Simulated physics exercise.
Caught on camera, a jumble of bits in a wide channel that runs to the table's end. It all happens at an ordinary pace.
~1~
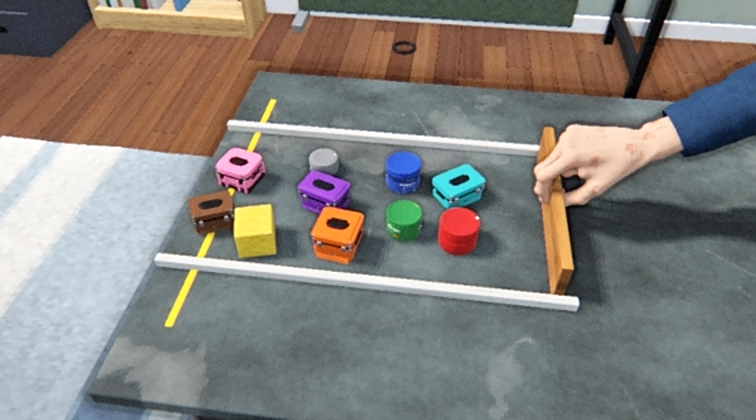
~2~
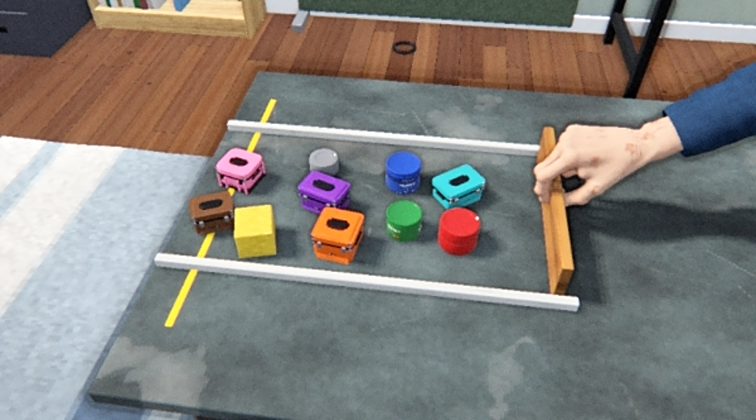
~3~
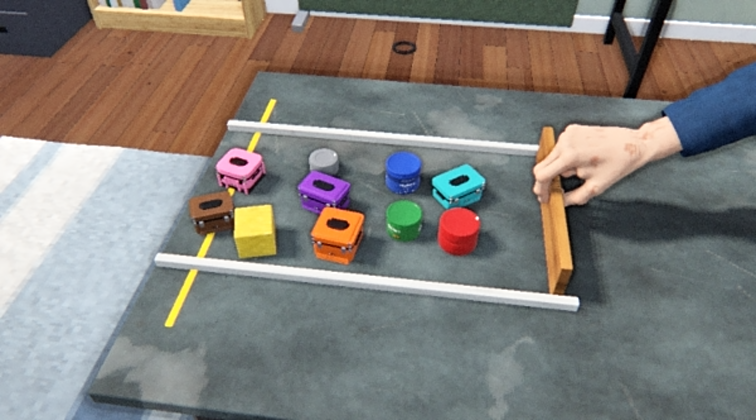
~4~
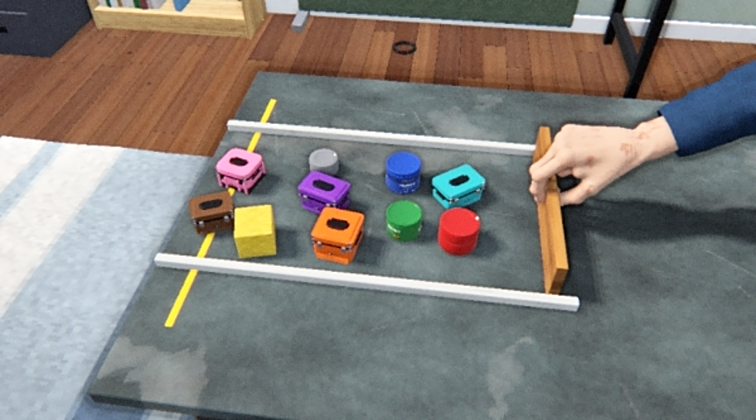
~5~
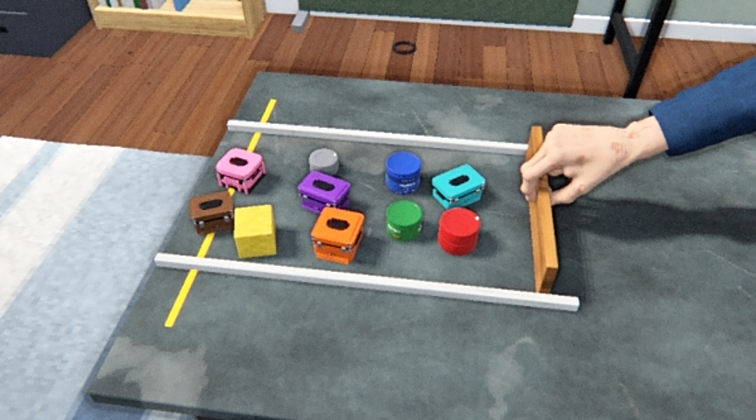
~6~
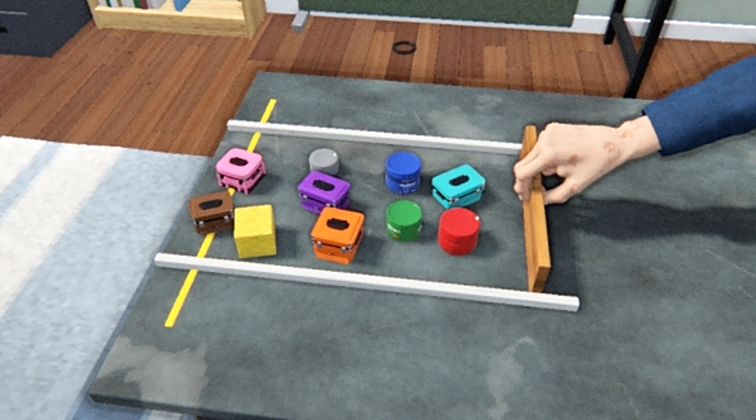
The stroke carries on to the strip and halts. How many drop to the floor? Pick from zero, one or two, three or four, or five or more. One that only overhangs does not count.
In the end the number that fall off is five or more.
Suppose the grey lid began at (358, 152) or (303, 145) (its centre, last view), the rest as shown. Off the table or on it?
In that order, it holds on; remains up.
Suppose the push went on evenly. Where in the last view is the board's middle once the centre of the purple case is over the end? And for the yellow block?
At (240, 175) for the purple case; at (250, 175) for the yellow block.
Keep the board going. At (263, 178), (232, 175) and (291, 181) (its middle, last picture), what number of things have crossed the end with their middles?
Past the end: 2, 5 and 0.
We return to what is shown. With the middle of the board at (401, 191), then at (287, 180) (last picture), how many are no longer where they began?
First 6, then 10.
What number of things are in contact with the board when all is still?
It touches 5.
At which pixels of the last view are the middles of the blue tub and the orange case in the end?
About (227, 152), and the other about (182, 235).
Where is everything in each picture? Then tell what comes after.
In the first picture, brown case (213, 213); pink case (241, 171); yellow block (256, 231); board (553, 205); tape (231, 190).
In the second picture, pink case (241, 171); orange case (339, 235).
In the third picture, yellow block (256, 231); turquoise case (458, 189).
In the fourth picture, brown case (213, 213); board (548, 204).
In the fifth picture, pink case (241, 171); green tub (404, 221).
In the sixth picture, brown case (213, 213); pink case (241, 171); yellow block (256, 231); board (533, 203); tape (231, 190).
Soon after, none off yet; brown case at rest near (213, 213); pink case at rest near (241, 171); yellow block at rest near (256, 231).
In the end, the number that fall off is five or more; gone, green tub, purple case, yellow block, pink case and brown case.
